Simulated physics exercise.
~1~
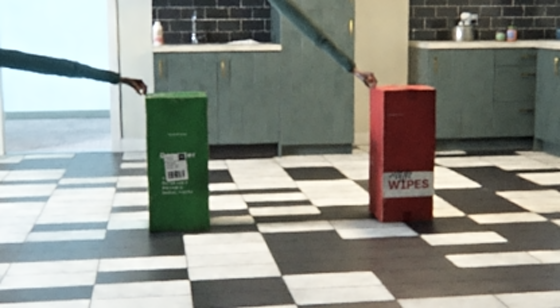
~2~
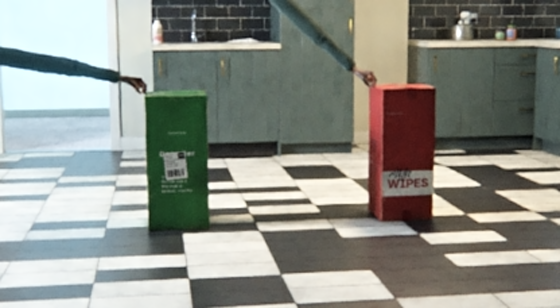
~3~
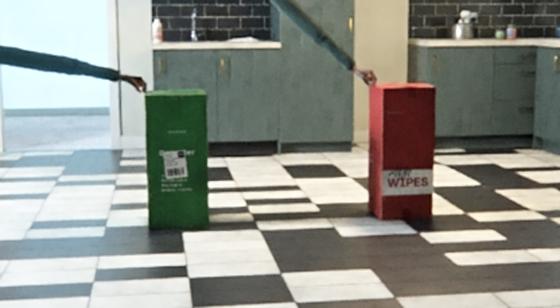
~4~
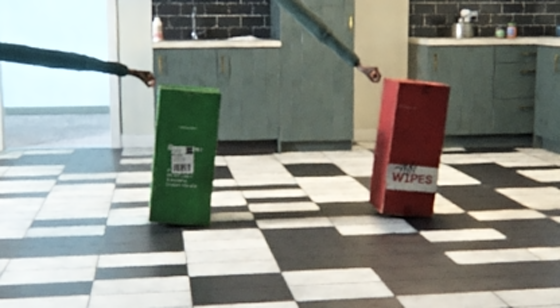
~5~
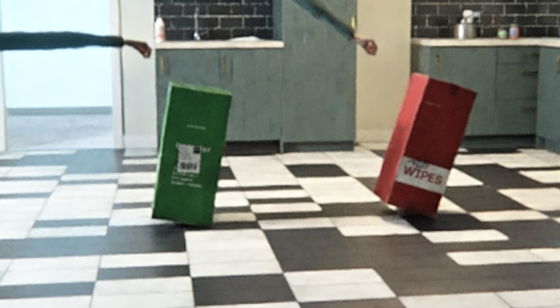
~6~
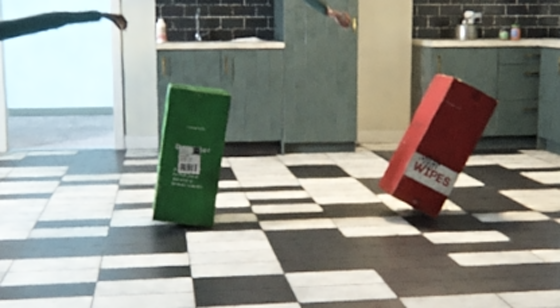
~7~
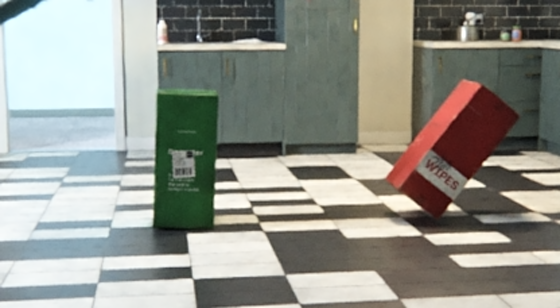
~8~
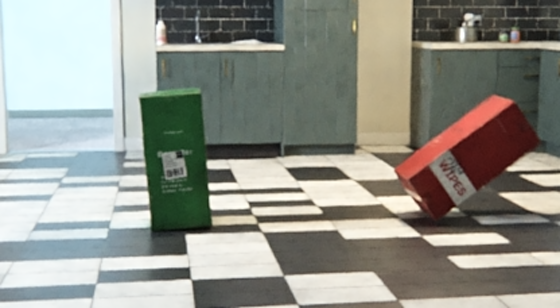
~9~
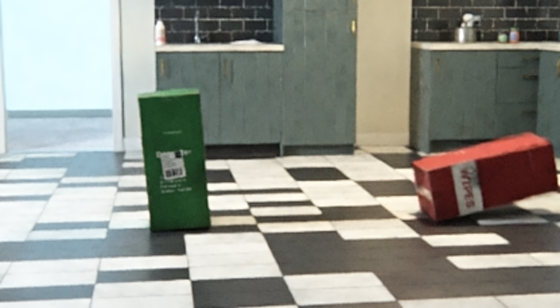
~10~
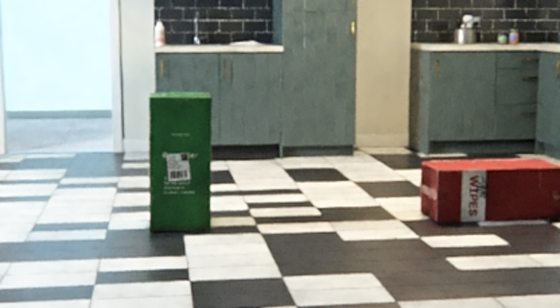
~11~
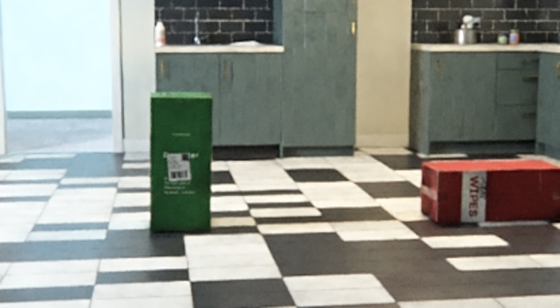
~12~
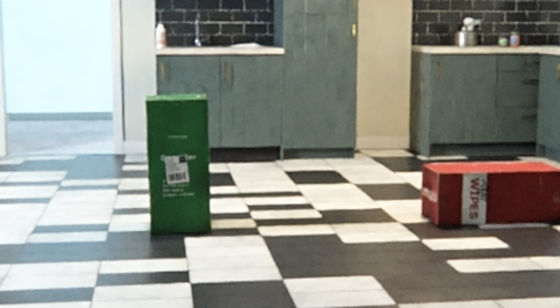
Two tall cardboard boxes, a green one on the left and a red one labelled "WIPES" on the right, stand on a black and white checkered kitchen floor, seen from the front by a slightly swaying camera. Two outstretched arms in dark green sleeves touch their tops, with grey-green cabinets behind. Both boxes tip to the right as the hands let go and draw back out of view. The green box rocks back and settles upright, while the red one keeps leaning further, topples to the right and ends lying on its side.
